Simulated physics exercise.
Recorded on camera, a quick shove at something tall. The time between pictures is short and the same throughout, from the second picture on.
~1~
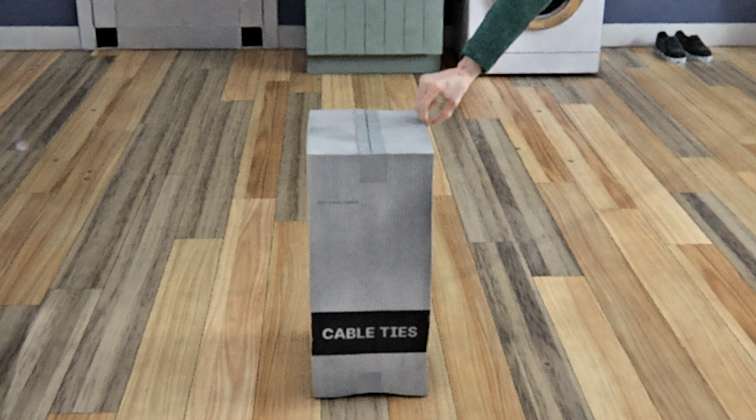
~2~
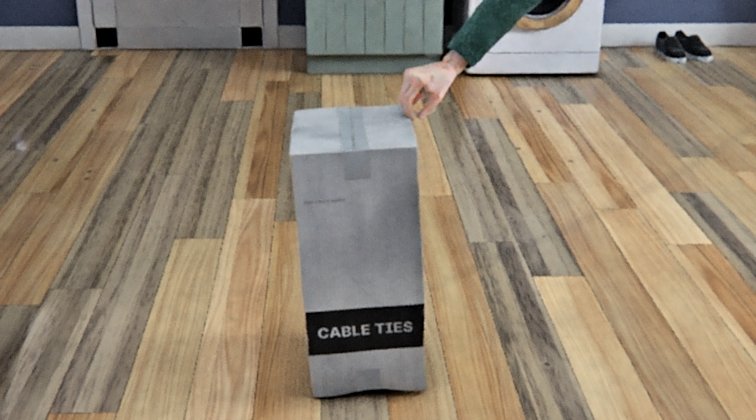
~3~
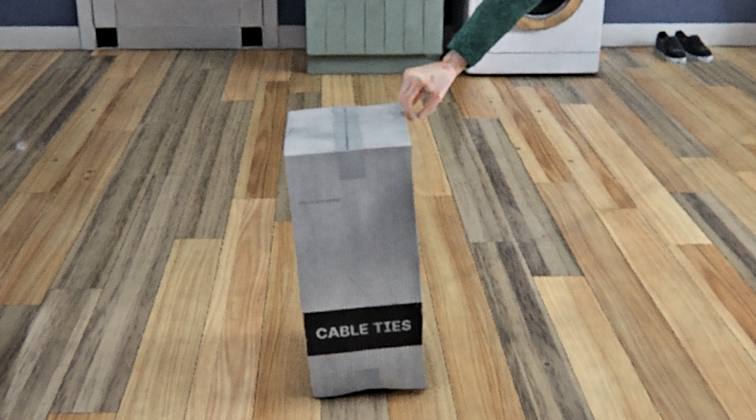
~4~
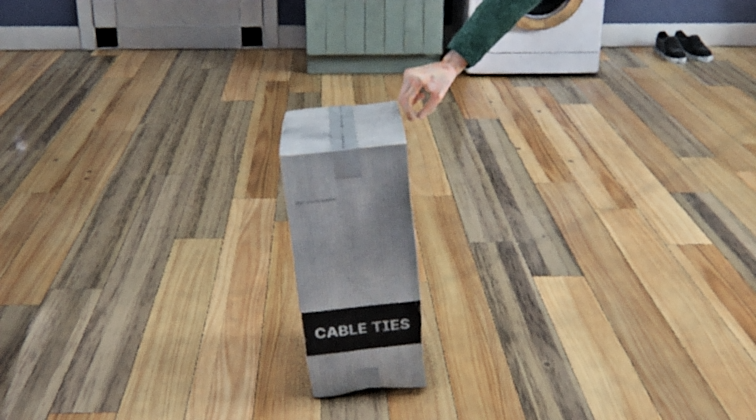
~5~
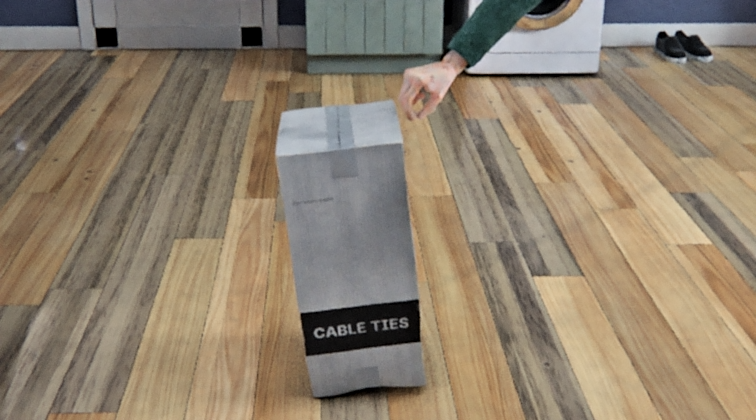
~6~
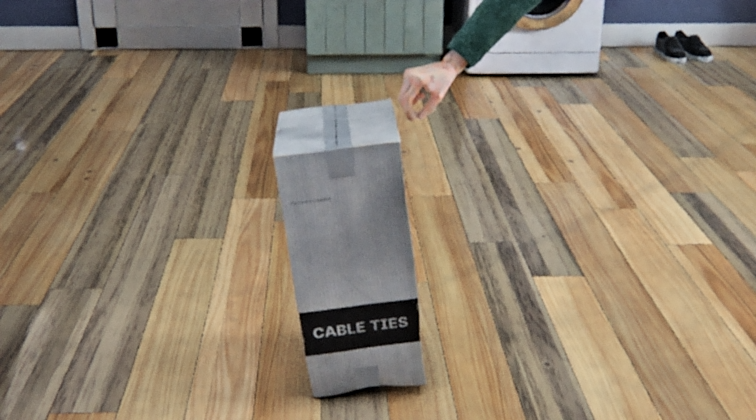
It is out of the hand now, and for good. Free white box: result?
It is left standing.
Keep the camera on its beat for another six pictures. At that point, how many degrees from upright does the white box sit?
About 6°.
Then, 0.24 s after the last picture, white box upright near (370, 251).
At rest, the white box settles on its feet, near (368, 251).
